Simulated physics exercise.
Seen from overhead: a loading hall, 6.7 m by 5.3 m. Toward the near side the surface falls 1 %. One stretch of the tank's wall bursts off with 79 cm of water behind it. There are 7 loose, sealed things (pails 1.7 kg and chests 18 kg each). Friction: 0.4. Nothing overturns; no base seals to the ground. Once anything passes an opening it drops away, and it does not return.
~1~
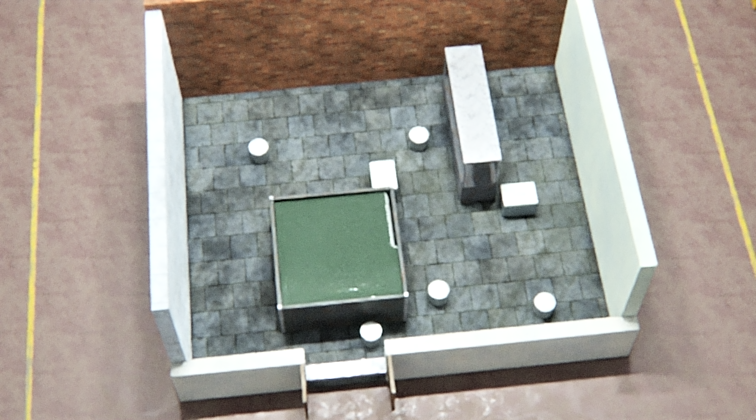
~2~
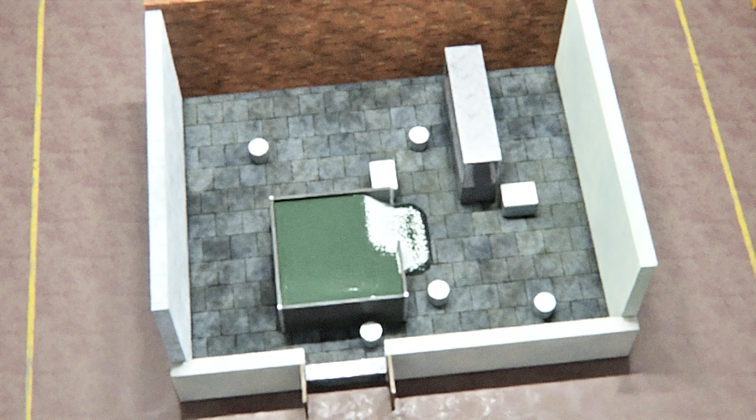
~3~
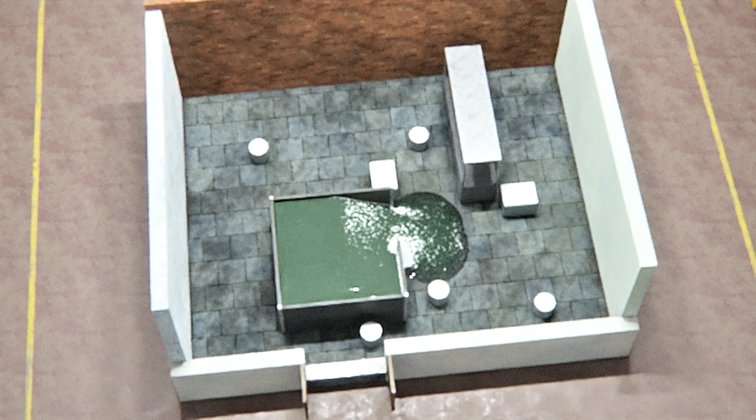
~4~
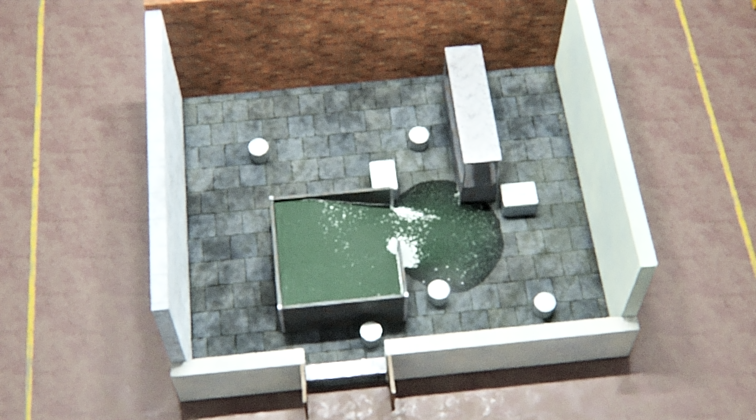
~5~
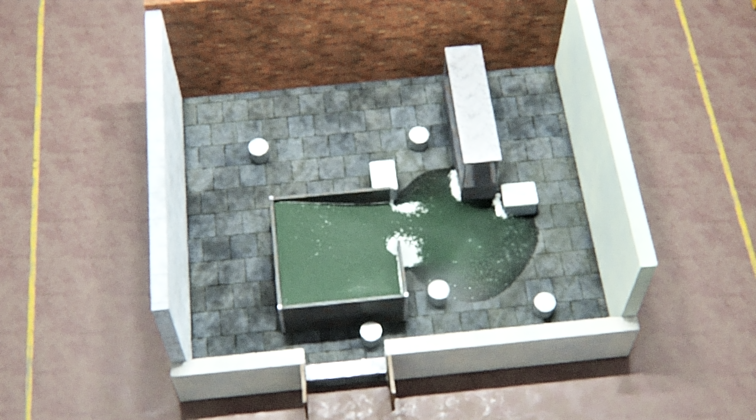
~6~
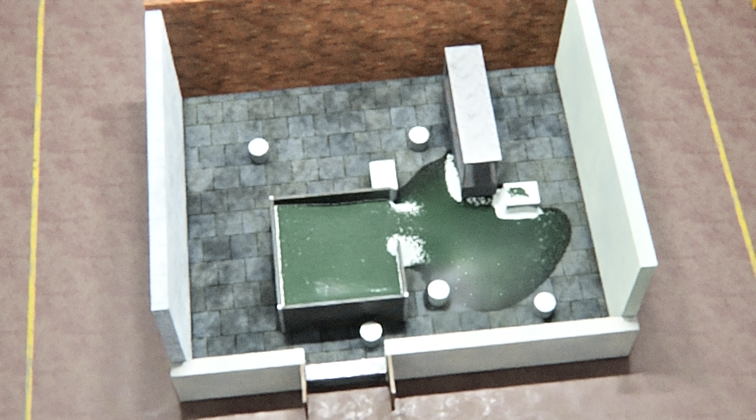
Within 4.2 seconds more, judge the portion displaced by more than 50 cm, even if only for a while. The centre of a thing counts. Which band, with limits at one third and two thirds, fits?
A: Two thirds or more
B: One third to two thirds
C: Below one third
The answer is A.
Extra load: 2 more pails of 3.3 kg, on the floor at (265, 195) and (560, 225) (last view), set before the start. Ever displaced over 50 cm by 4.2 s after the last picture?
Taking them in that order, they come out lesser and larger.
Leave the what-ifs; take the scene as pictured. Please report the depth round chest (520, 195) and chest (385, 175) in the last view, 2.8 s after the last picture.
I'd estimate 9 cm for the first and 0 cm for the second.
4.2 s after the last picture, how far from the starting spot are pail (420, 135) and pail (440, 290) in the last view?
First one 150 cm, second one 120 cm.
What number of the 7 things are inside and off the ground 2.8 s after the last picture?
Total: 1.
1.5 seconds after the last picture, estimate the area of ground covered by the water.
I'd estimate close to 17 m2.
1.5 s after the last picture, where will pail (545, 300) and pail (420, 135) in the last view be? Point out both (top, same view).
They should sit about (581, 311) and (367, 120) in the last view.
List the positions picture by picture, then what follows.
In the first frame, a chest at (519, 194) rests on the ground; a pail at (419, 134), on the bottom; water covers 3.6 m2; 0 of 7 have shifted.
In the second frame, a chest at (519, 194), on the bottom; a pail at (419, 134), on the bottom; 4.2 m2 under water; 0 of 7 have shifted.
In the third frame, a chest at (519, 194) rests on the ground; a pail at (419, 134), on the bottom; water covers 5.2 m2; 0 of 7 have shifted.
In the fourth frame, a chest at (519, 194) rests on the ground; a pail at (419, 134), on the bottom; water covers 6.4 m2; 0 of 7 have shifted.
In the fifth frame, a chest at (520, 194) rests on the ground; a pail at (419, 134), on the bottom; water covers 7.5 m2; 0 of 7 have shifted.
In the sixth frame, a chest at (522, 193) rests on the ground, 4 cm from its start; a pail at (419, 134) rests on the ground; water covers 8.9 m2; 0 of 7 have shifted.
Then, 0.4 s after the last picture 1 of 7 are over 50 cm from their spots; 0 afloat.
Then, 1.5 s after the last picture 3 of 7 are over 50 cm from their spots; 1 afloat.
Then, 2.8 s after the last picture 3 of 7 are over 50 cm from their spots; 1 afloat.
Then, 4.2 s after the last picture 6 of 7 are over 50 cm from their spots, and 6 have been at some point; 4 afloat.
